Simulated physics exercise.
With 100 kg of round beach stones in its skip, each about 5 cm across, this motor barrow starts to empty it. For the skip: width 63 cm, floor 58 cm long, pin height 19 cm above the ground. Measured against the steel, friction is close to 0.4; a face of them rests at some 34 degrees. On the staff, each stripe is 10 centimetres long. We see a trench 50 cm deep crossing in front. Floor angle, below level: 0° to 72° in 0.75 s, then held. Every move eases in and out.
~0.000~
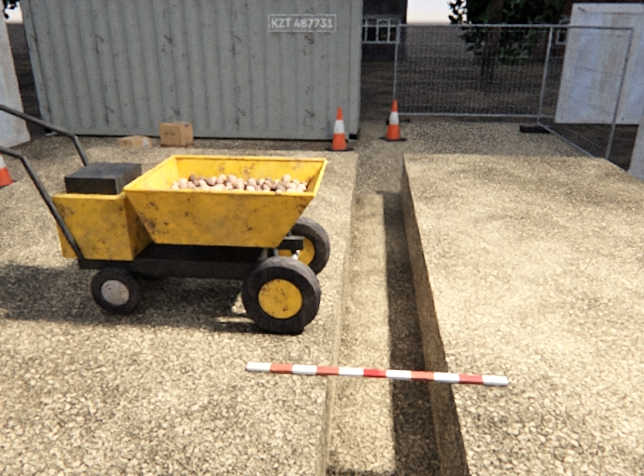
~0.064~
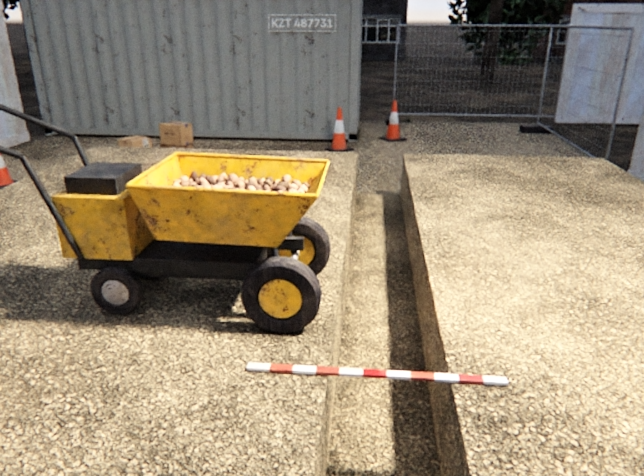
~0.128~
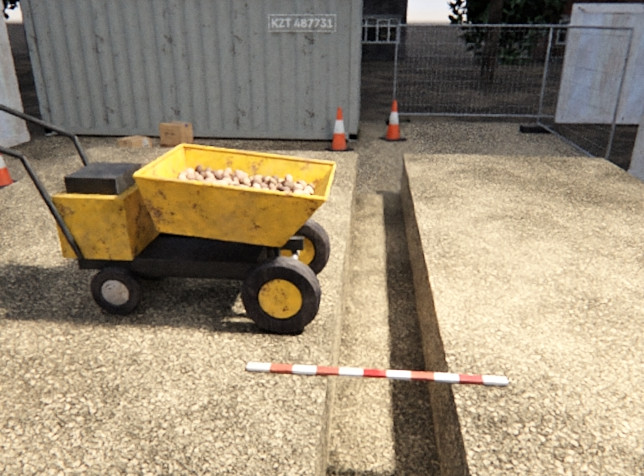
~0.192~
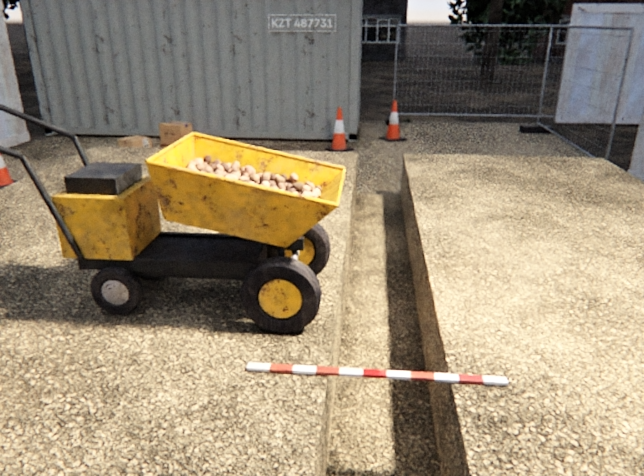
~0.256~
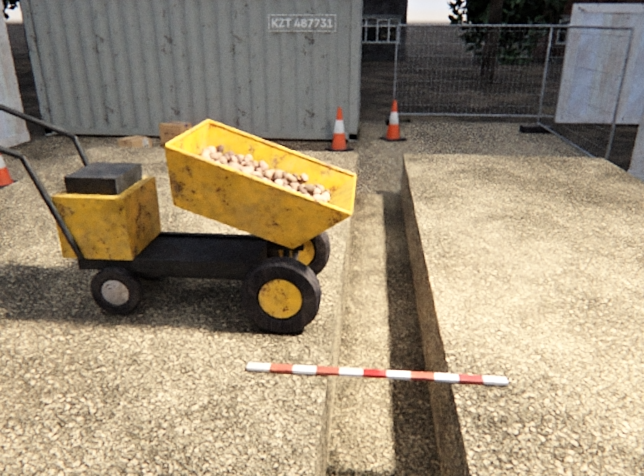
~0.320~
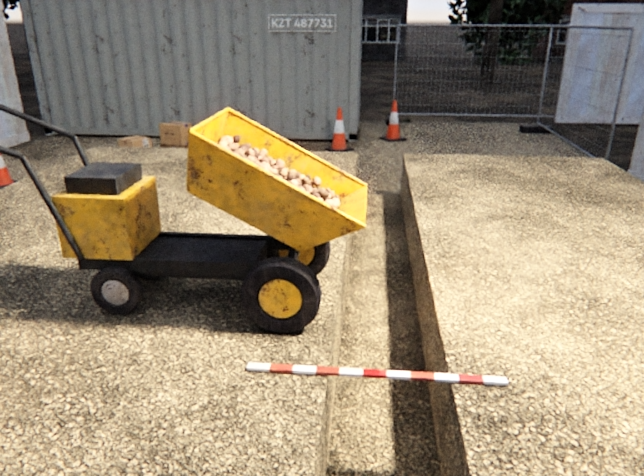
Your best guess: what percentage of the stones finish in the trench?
My guess is about 48 per cent.
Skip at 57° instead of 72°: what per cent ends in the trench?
In that case some 35 per cent.
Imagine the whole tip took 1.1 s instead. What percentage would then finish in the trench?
Near 60 per cent.
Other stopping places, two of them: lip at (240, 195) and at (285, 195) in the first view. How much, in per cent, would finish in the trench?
Near 100 then near 80 percent.
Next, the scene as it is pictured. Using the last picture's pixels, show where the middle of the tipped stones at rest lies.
Around (446, 306).
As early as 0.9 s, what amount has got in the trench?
About 20 per cent by then.
After 0.6 s the floor is at 60°; 100 % in the skip; the foremost stones are at (378, 253).
After 0.9 s the floor is at 72°; 66 % in the skip, 20 % in the trench, 14 % past the trench; the foremost stones are at (469, 313).
After 1.2 s the floor is at 72°; 15 % in the skip, 34 % in the trench, 51 % past the trench; the foremost stones are at (611, 316).
After 3.2 s the floor is at 72°; 0 % in the skip, 48 % in the trench, 52 % past the trench; the foremost stones are past the picture's edge.
